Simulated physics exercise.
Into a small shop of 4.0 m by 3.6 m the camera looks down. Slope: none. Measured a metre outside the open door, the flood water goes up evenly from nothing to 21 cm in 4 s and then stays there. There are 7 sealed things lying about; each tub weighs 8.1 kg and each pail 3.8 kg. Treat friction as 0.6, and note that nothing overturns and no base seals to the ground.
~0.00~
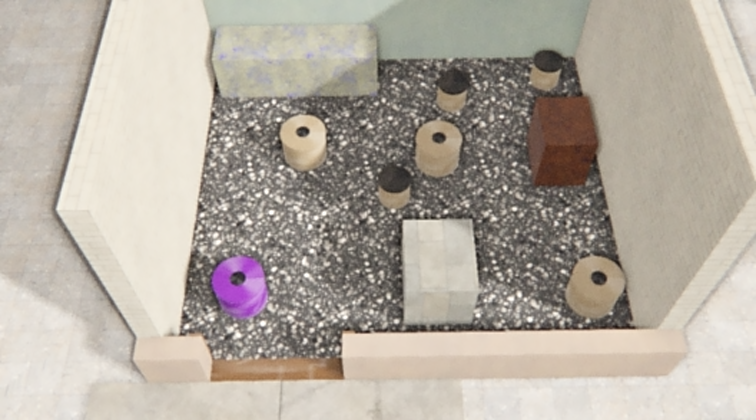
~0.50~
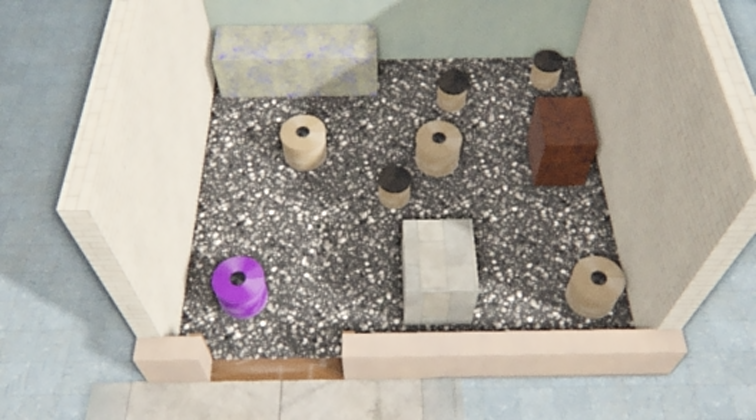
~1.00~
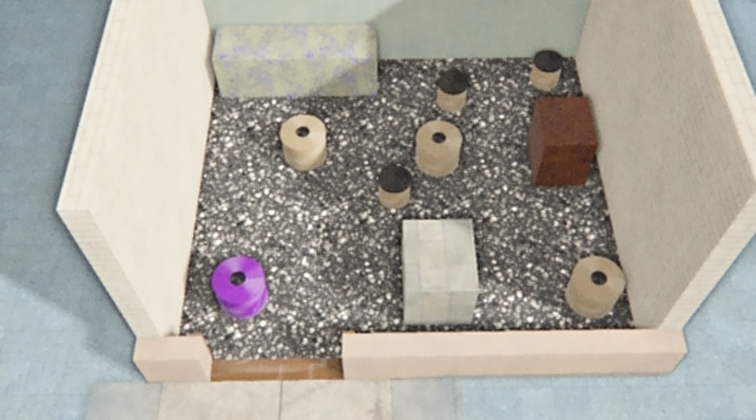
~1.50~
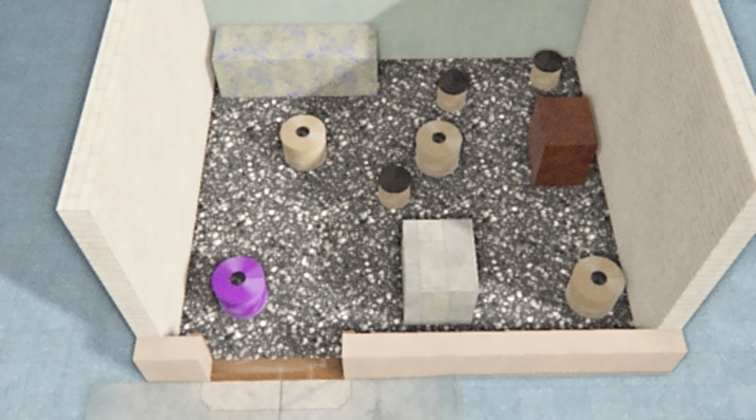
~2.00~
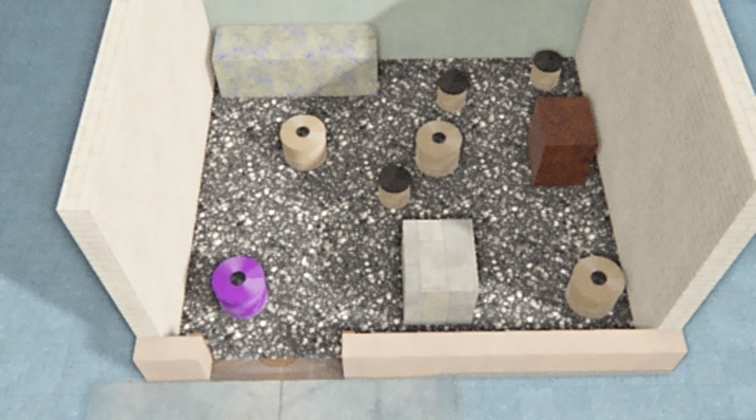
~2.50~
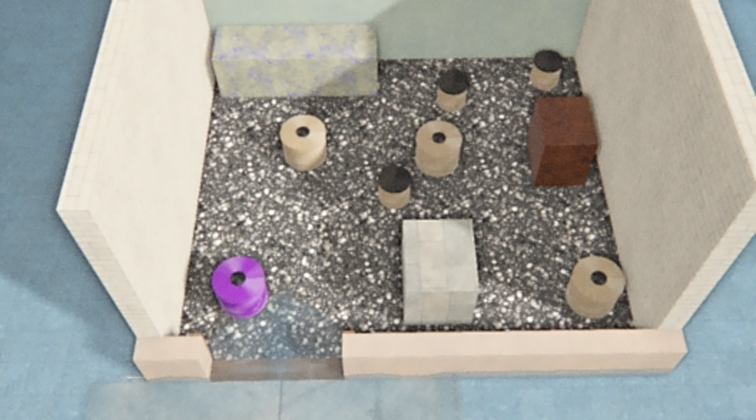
A small open-fronted shop with pale walls and a speckled dark floor is seen from above through a camera that stays still. A mottled block sits at the back left, a reddish-brown one at right, a pale box near the front, with tan and dark-topped tubs between and a purple tub front left. Bluish water covers the paving outside, then the doorway, and spreads slightly inside, while the objects stay put.
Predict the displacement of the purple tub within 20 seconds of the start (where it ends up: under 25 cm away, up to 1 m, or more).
It'll show a big shift.
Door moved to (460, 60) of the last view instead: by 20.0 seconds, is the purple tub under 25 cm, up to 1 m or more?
Well, the purple tub ends up distant in that setup.
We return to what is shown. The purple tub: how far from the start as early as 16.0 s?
It is about 250 cm out of place by then.
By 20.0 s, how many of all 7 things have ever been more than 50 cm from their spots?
Tally: 7.
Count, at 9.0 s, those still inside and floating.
Then: 6.
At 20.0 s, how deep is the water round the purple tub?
Close to 20 centimetres.
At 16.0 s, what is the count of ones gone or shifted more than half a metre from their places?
7 of them.
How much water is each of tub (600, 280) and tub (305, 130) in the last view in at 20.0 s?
Around 18 cm and 17 cm.
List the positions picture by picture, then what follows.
The purple tub at (238, 279), on the bottom; water covers 0.0 m2; 0 of 7 have shifted, in the first picture.
The purple tub at (238, 279) rests on the ground; 0.0 m2 under water; 0 of 7 have shifted, in the second picture.
The purple tub at (238, 279) rests on the ground; water covers 0.0 m2; 0 of 7 have shifted, in the third picture.
The purple tub at (238, 279), on the bottom; 0.0 m2 under water; 0 of 7 have shifted, in the fourth picture.
The purple tub at (238, 279) rests on the ground; water covers 0.0 m2; 0 of 7 have shifted, in the fifth picture.
The purple tub at (238, 279) rests on the ground; water covers 0.5 m2; 0 of 7 have shifted, in the sixth picture.
After 4.0 s the purple tub is near (220, 233), 0.5 m from its start, aground; 0 afloat.
After 9.0 s the purple tub is near (346, 105), 2.1 m from its start, afloat; 6 afloat.
After 16.0 s the purple tub is near (503, 309), 2.3 m from its start, afloat; 7 afloat.
After 20.0 s the purple tub is near (504, 306), 2.3 m from its start, afloat; 7 afloat.
